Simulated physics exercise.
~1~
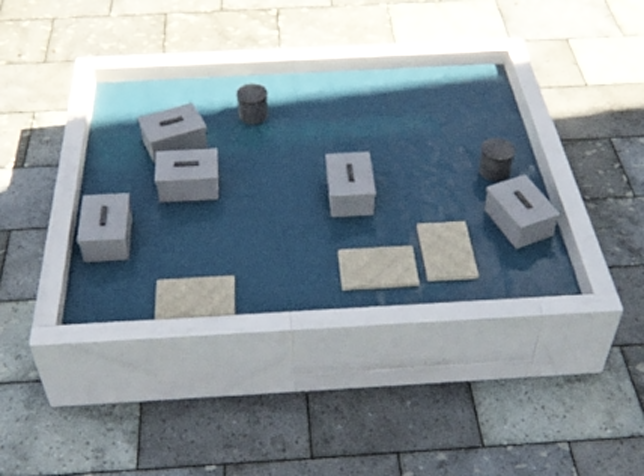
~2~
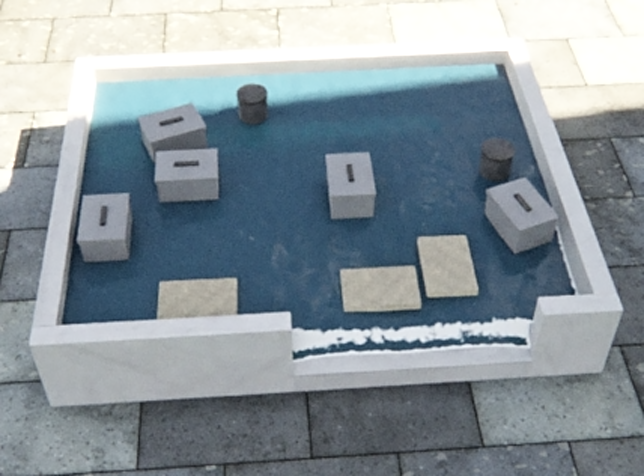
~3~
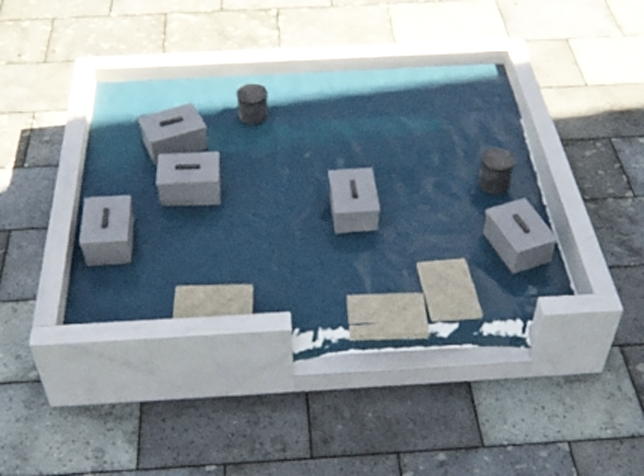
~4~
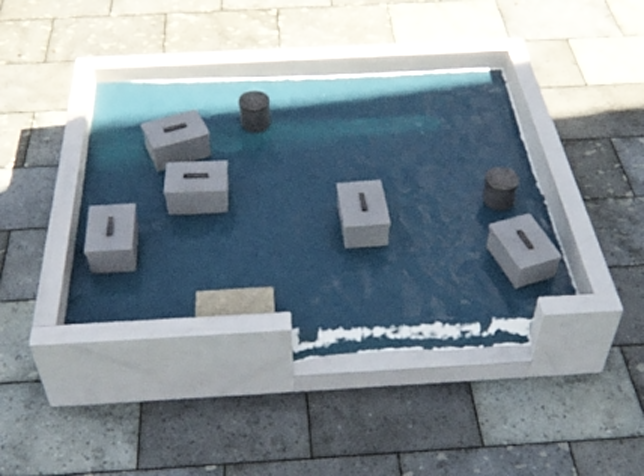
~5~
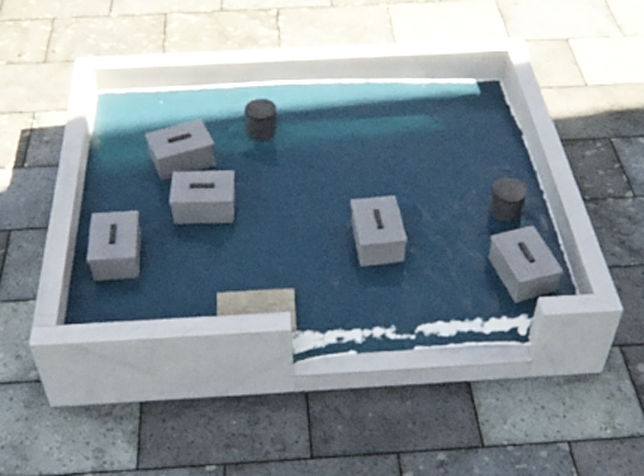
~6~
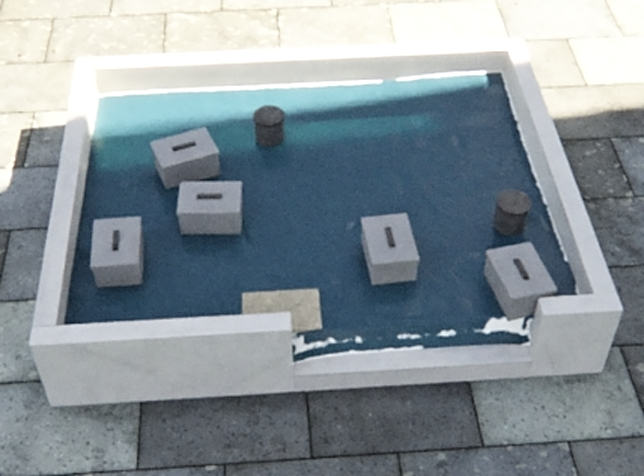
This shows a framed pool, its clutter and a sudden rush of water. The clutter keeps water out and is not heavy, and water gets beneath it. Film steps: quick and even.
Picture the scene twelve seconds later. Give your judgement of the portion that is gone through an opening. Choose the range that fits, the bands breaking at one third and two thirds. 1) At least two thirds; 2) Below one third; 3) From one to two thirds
1, at least two thirds.
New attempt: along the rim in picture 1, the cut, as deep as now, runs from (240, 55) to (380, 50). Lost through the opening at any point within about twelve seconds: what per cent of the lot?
My guess is close to 40 percent.
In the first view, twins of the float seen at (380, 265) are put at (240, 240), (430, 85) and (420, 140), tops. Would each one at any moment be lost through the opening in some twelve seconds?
In order, the first is escaping, the second never leaving, the third escaping.
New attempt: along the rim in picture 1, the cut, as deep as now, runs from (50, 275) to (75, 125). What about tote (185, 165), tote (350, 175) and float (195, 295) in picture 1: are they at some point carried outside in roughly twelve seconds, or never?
Lab log - 1: Escaped; 2: Escaped; 3: Escaped.
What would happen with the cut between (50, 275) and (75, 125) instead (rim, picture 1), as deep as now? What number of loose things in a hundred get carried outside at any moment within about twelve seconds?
Some 60 per cent of the things, roughly.
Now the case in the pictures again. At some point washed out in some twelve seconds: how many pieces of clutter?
It totals 7.
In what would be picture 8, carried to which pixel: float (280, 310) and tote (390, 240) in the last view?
My guess: Roughly (330, 312), then roughly (406, 273).
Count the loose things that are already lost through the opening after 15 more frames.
6 in all.
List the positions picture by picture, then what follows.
In the first picture, a tote at (350, 173) floats; a tote at (523, 201) floats; 0 of 10 have shifted.
In the second picture, a tote at (350, 174) floats; a tote at (522, 203) floats; 2 of 10 have shifted.
In the third picture, a tote at (354, 190) floats, close to its start; a tote at (521, 224), afloat, close to its start; 5 of 10 have shifted.
In the fourth picture, a tote at (363, 203) floats, close to its start; a tote at (525, 240) floats, close to its start; 8 of 10 have shifted.
In the fifth picture, a tote at (378, 220) floats, a stride from its start; a tote at (526, 253), afloat, a stride from its start; 10 of 10 have shifted.
In the sixth picture, a tote at (390, 238) floats, a stride from its start; a tote at (521, 270) floats, a stride from its start; 10 of 10 have shifted.
A moment on, 2 of 10 are out; 8 afloat.
Next, 5 of 10 are out; 5 afloat.
Later, 6 of 10 are out; 4 afloat.
In the end, 7 of 10 are out; 3 afloat.
